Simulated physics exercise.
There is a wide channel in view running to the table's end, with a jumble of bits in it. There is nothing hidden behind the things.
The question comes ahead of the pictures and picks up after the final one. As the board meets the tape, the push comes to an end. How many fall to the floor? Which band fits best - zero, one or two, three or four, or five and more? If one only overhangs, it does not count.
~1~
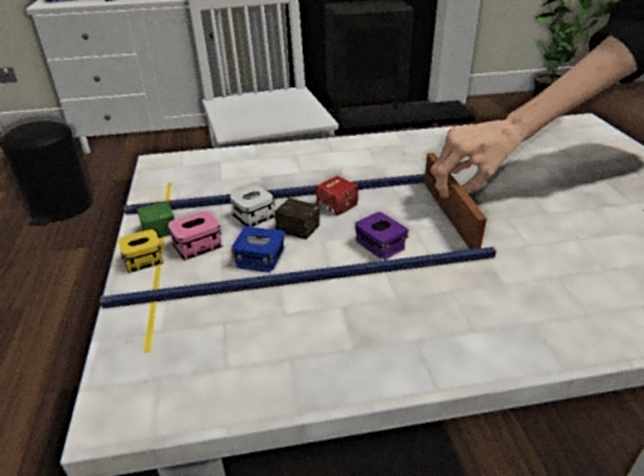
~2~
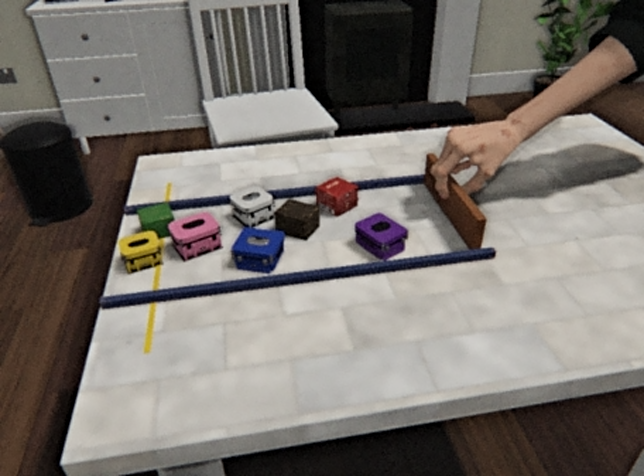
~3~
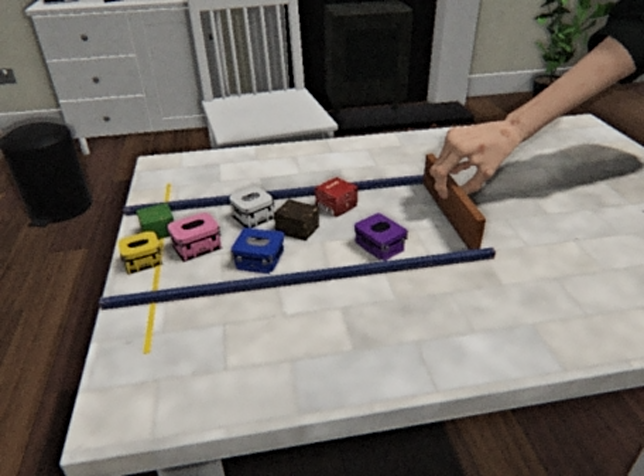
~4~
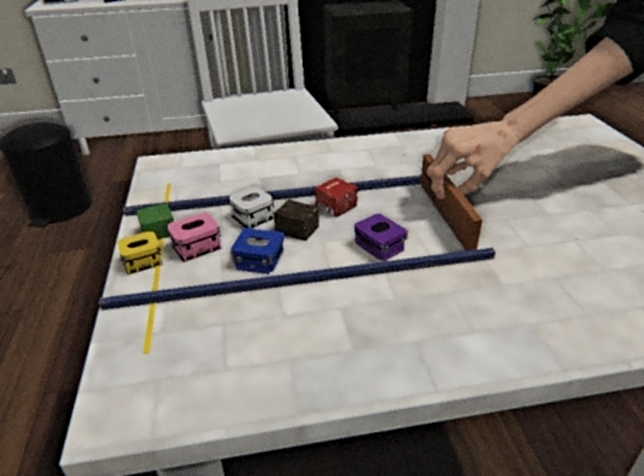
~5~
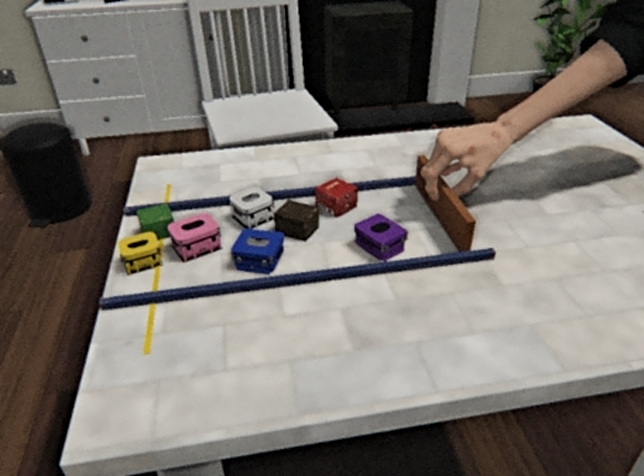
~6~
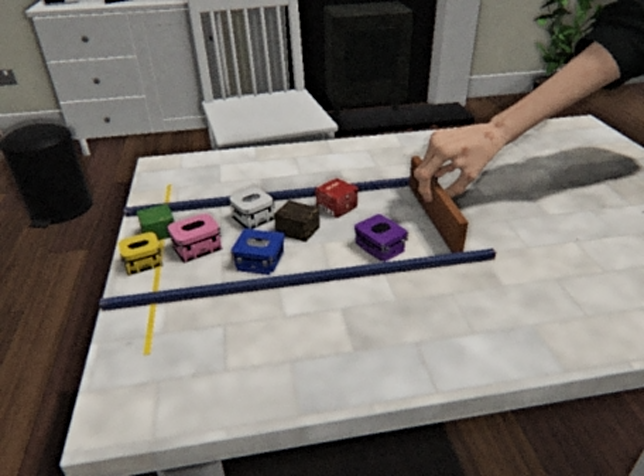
Dropped off the end are no fewer than five.
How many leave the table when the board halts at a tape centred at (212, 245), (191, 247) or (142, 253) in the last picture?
So, one try after another, the floor gets 0, then 2, then 5.
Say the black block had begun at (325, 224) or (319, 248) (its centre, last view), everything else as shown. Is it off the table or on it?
The black block stays in place, then drops away.
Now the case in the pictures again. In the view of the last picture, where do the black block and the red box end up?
The black block ends at (144, 233) and the red box at (147, 213).
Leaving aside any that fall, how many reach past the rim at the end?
It would come to 0.
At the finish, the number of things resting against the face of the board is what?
3 in contact.
Early on, none off yet; yellow case at rest near (141, 254); green block at rest near (157, 223); pink case at rest near (195, 237).
A while later, none off yet; yellow case moving near (133, 256); green block at rest near (157, 223); pink case travelled a little near (174, 240).
Finally, the number that fall off is five or more; lost, blue case, white case, pink case, green block and yellow case.
